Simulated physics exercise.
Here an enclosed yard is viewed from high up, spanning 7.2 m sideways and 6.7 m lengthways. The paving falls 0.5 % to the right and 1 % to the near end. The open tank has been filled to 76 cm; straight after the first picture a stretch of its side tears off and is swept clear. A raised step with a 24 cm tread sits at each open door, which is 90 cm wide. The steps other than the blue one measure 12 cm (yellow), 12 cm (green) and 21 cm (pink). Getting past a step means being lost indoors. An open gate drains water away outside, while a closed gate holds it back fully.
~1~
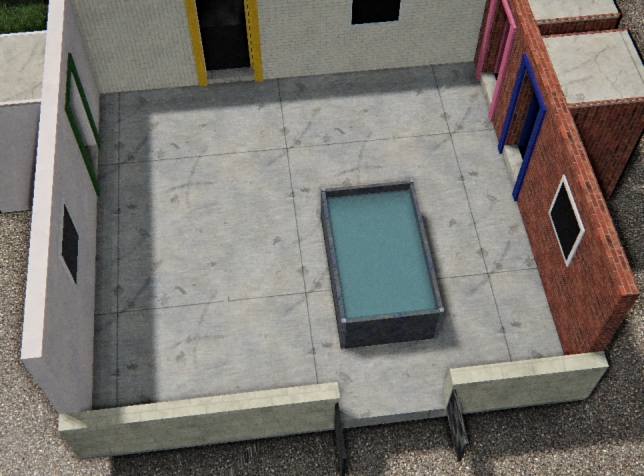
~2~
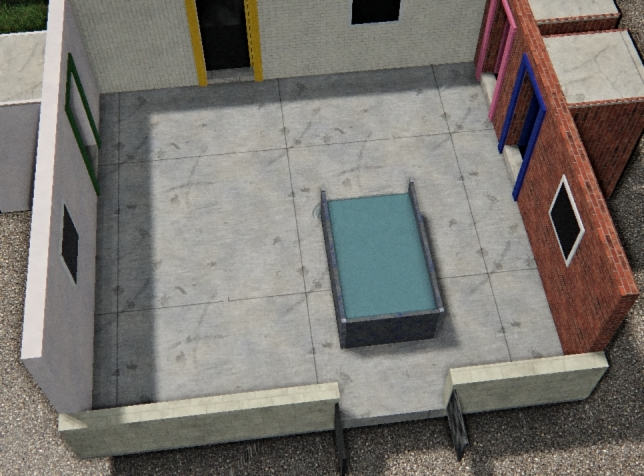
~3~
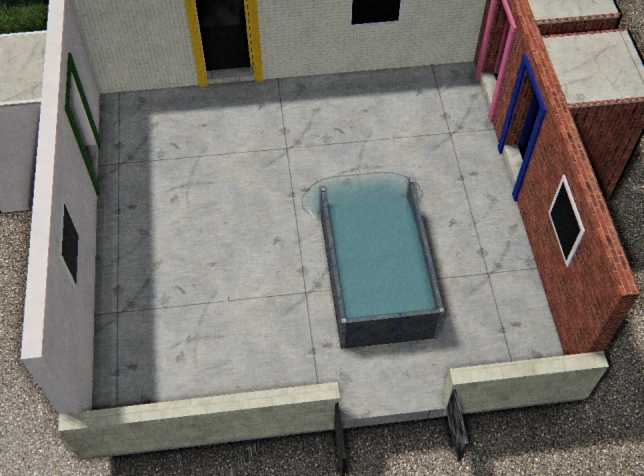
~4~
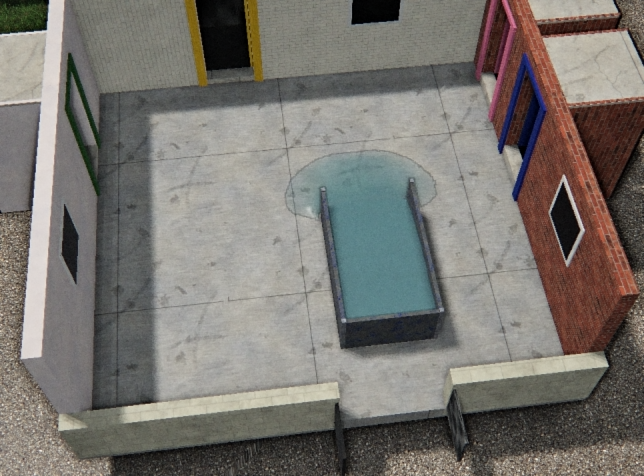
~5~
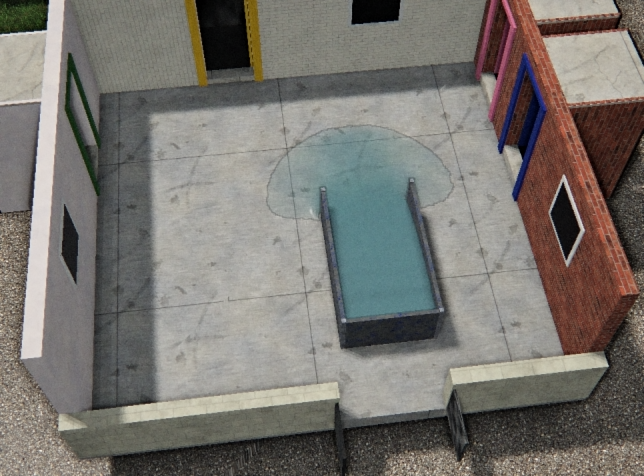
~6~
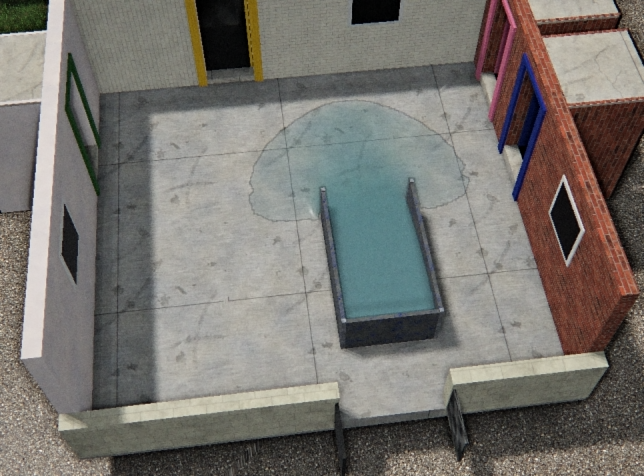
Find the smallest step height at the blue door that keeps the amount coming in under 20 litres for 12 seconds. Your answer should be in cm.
The smallest height is roughly 5.5 cm.
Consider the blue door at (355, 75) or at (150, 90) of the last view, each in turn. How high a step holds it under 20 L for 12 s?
You'd want about 26 cm there first, then about 8.0 cm.
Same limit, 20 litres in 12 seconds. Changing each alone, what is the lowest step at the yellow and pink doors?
About 13.0 cm at yellow and 20 cm at pink.
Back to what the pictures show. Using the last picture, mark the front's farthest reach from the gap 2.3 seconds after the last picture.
The tip of the flood lies near (101, 94).
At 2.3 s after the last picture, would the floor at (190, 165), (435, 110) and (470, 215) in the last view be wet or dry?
In the order asked: Soaked, soaked, untouched.
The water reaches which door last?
It's the green door.
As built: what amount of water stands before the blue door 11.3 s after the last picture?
Some 5.0 centimetres.
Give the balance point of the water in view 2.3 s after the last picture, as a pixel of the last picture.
Approximately (345, 148).
Then, 0.7 s after the last picture water covers 30 % of the floor, deepest (32 cm) near (373, 210); 1 cm at the blue door, 0 litres in over its 23 cm step.
Then, 2.3 s after the last picture water covers 40 % of the floor, deepest (34 cm) near (466, 63); 2 cm at the blue door, 0 litres in over its 23 cm step.
Then, 11.3 s after the last picture water covers 100 % of the floor, deepest (12 cm) near (561, 379); 5 cm at the blue door, 0 litres in over its 23 cm step.
At the blue door as built, the water peaked near 11 cm, 3.5 s after the last picture.
With a step of 5 cm, 26 litres would have come in within the 12 s; with 6 cm, 14 litres. So under 20 litres takes about 5.5 cm.
